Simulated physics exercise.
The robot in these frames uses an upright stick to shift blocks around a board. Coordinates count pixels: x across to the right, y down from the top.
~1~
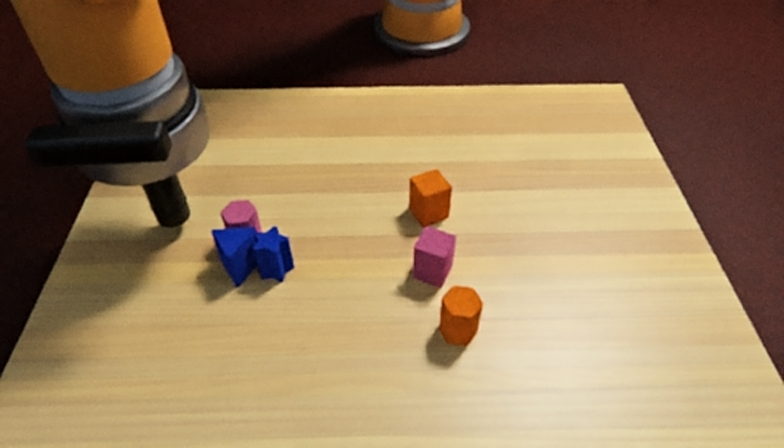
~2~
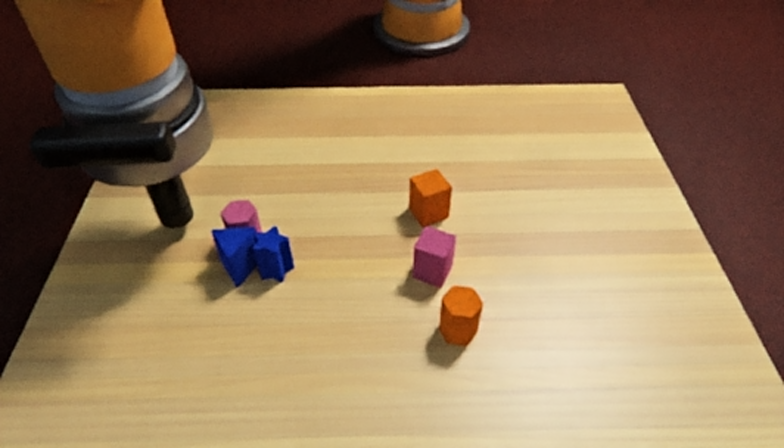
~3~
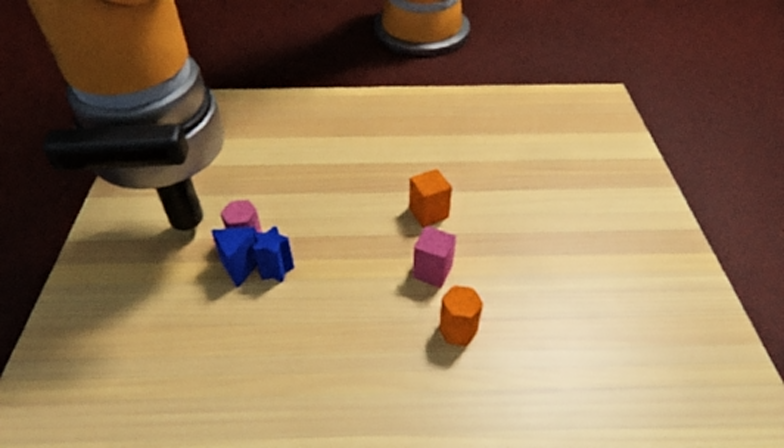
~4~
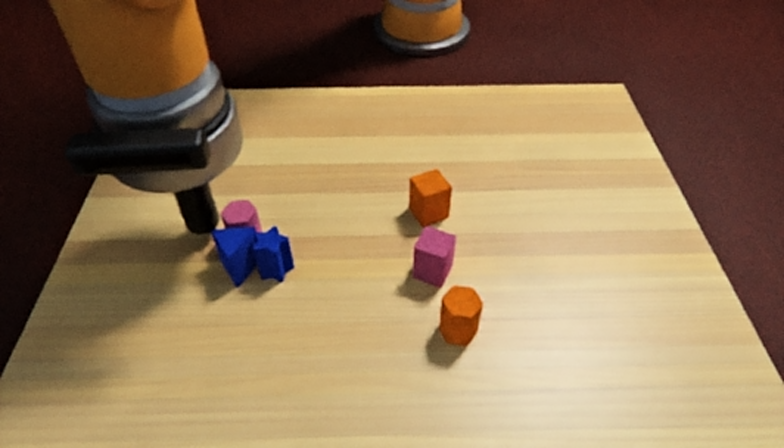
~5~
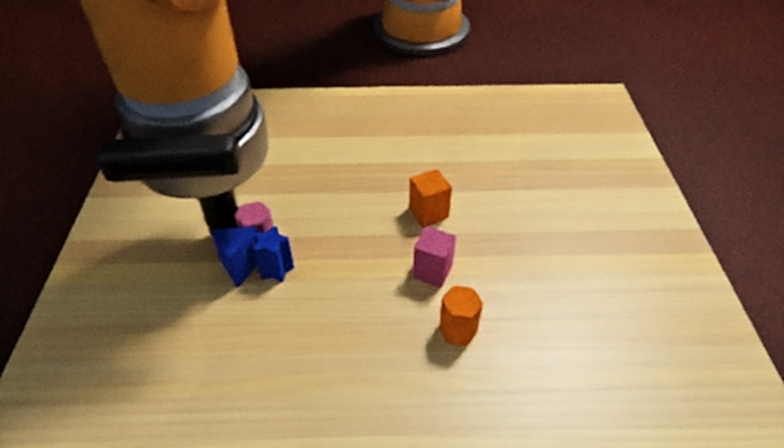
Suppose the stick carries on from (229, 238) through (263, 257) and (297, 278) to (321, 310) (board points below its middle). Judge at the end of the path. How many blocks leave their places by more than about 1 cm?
My count: 3 or more.
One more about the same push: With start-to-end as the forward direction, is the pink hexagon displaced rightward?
No.
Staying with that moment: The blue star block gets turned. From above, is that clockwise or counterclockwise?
From above, it looks like the blue star block goes clockwise.
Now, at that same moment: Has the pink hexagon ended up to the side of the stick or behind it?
Yes, it checks out.
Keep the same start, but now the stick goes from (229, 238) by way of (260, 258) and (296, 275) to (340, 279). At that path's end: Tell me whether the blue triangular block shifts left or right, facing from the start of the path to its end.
Its sideways move is to the right.
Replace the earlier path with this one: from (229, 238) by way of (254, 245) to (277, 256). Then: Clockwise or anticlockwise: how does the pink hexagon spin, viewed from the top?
It turns counter-clockwise.
What follows on the original path. One third of the way, stick (261, 247); blue triangular block (236, 249), turned 20° clockwise; pink hexagon (290, 219), turned 40° anticlockwise; blue star block (279, 245), turned 30° clockwise.
Two thirds of the way, stick (295, 268); blue triangular block (237, 251), turned 35° clockwise; pink hexagon (303, 219), turned 70° anticlockwise; blue star block (314, 265), turned 50° clockwise.
At the end, stick (319, 300); blue triangular block (237, 251), turned 35° clockwise; pink hexagon (303, 219), turned 70° anticlockwise; blue star block (343, 296), turned 40° clockwise.
